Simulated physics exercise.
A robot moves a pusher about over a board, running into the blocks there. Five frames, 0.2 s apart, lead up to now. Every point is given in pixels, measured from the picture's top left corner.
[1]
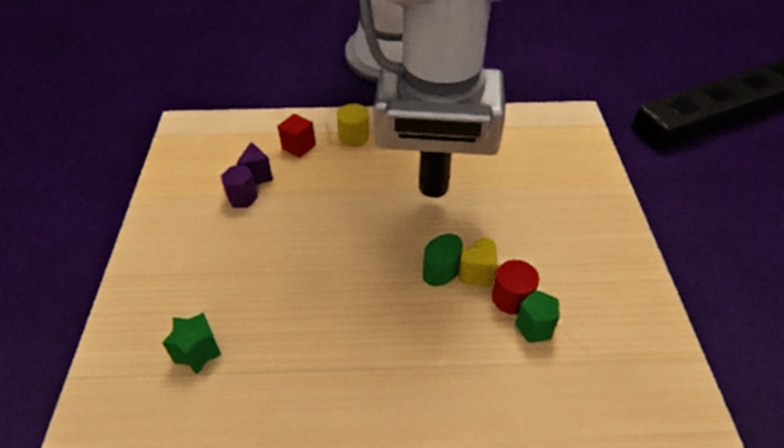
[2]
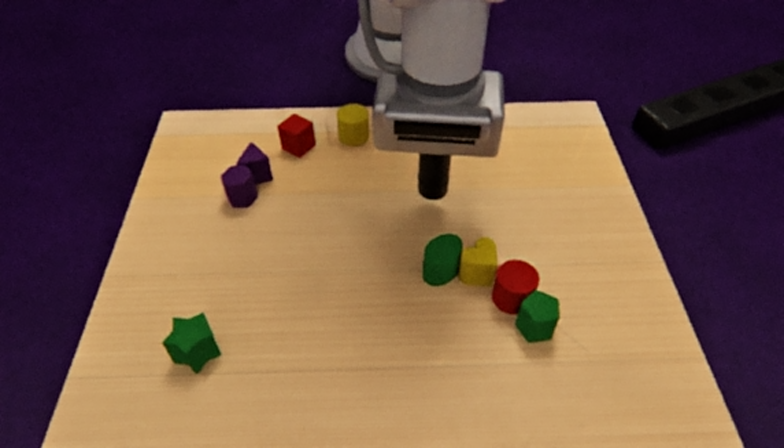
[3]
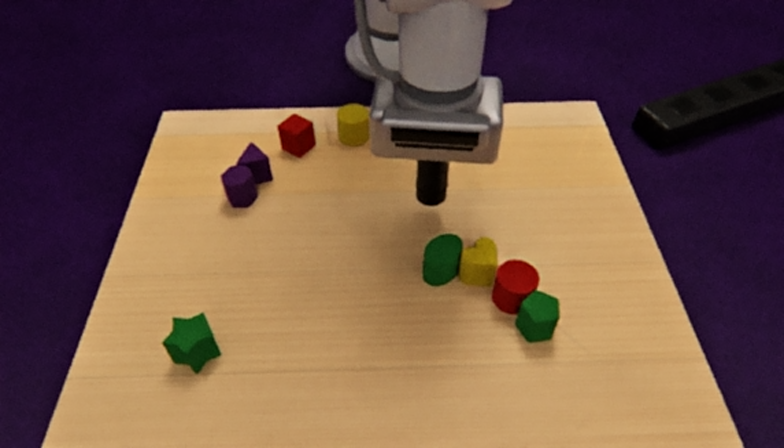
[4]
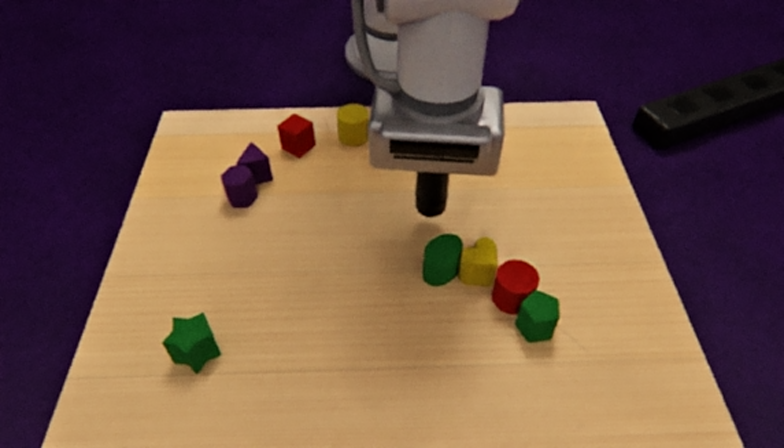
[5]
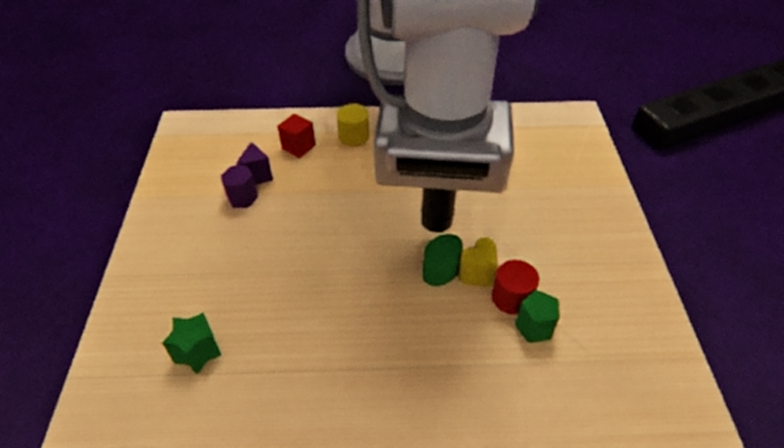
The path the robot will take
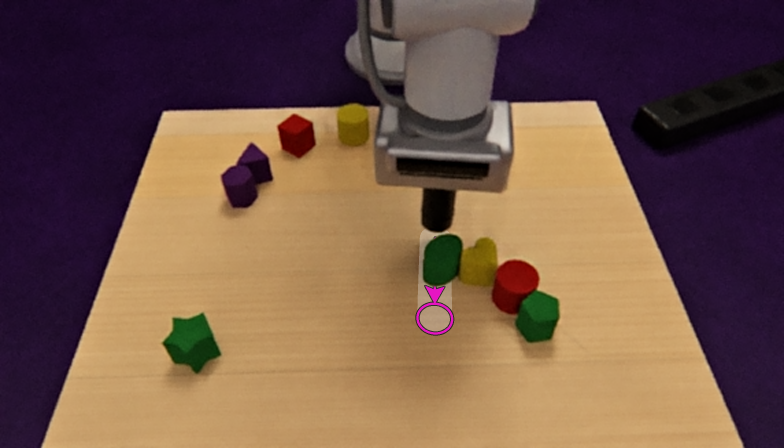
On a wooden board, a robot's black pusher moves slightly down toward the still blocks.
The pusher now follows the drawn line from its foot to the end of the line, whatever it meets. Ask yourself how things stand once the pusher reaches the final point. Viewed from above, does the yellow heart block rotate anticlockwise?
In short: Yes.
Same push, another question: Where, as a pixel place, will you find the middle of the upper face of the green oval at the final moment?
It sits at (447, 330).
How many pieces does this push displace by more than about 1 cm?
I expect just one block to be moved by more than 1 cm.
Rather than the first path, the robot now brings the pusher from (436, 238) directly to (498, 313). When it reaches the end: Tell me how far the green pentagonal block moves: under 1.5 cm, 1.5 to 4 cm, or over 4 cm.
Displacement: 1.5 to 4 cm.
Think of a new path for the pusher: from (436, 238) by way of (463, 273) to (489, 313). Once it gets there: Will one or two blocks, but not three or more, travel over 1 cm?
No
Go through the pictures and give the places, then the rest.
In the first picture, lower end of the pusher (434, 188), tops of blocks, green oval (444, 248), yellow heart block (482, 252), red cylinder (518, 276).
In the second picture, pusher (433, 190), blocks as before.
In the third picture, pusher (431, 196), blocks as before.
In the fourth picture, pusher (431, 207), blocks as before.
In the fifth picture, pusher (437, 222), green oval (444, 248), yellow heart block (482, 252), red cylinder (518, 276).
The drawn path runs in a line from (436, 238) to (435, 318).
The first path, step by step. Halfway along, pusher (436, 261); green oval (445, 284); yellow heart block (482, 255), turned 25° anticlockwise.
At the end, pusher (436, 303); green oval (447, 330); yellow heart block (482, 255), turned 25° anticlockwise; red cylinder not moved.
